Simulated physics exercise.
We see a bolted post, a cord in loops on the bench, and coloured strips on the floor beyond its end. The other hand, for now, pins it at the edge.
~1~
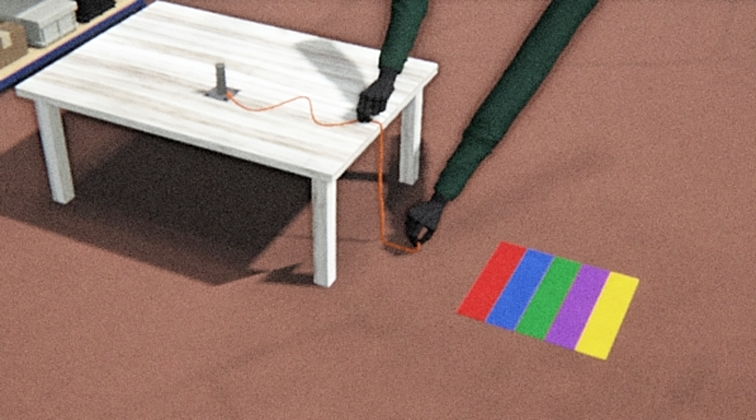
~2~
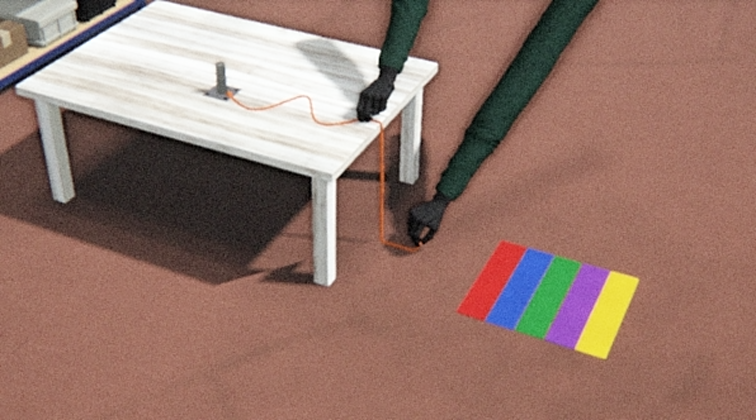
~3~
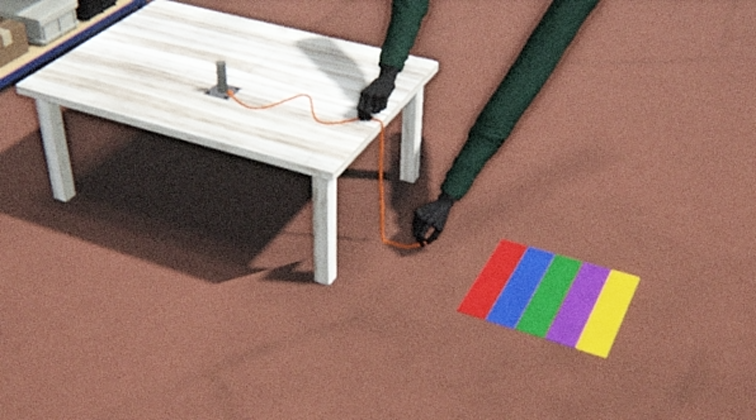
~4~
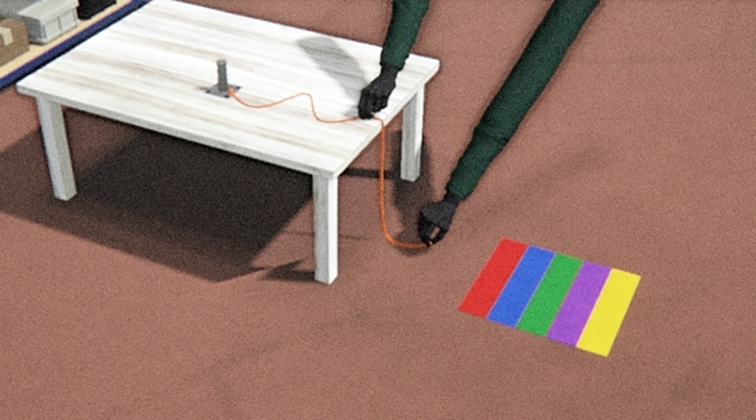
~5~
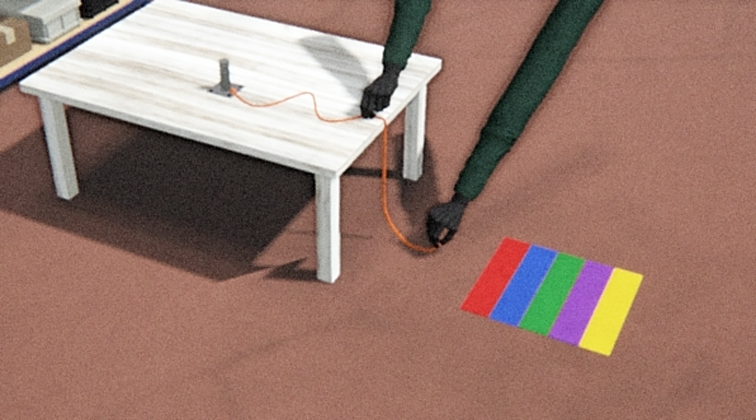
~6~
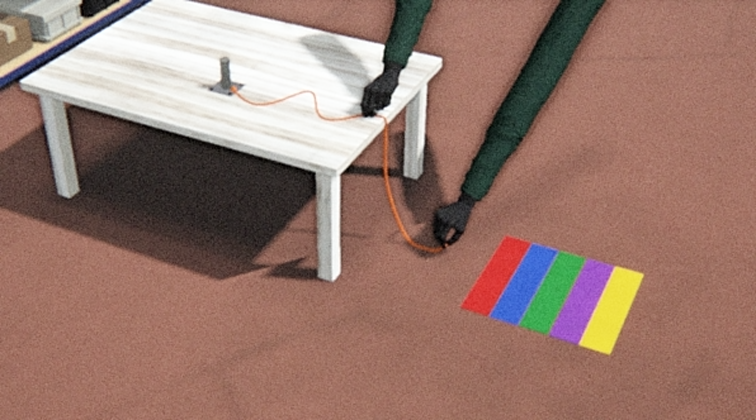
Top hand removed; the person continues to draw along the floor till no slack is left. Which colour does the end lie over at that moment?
It lies over purple.
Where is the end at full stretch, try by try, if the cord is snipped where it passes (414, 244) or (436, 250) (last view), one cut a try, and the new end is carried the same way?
Case by case: (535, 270), then (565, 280).
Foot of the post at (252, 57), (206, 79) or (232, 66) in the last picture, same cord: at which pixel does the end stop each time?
Roughly (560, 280), (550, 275) and (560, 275), try by try.
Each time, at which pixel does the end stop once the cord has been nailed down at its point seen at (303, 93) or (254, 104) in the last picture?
Try by try: (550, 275), (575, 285).
A little later, end near (536, 271); over blue.
Next, end near (567, 280); over green.
When it is tight, end near (585, 285); over purple. It gets as far as the purple strip.
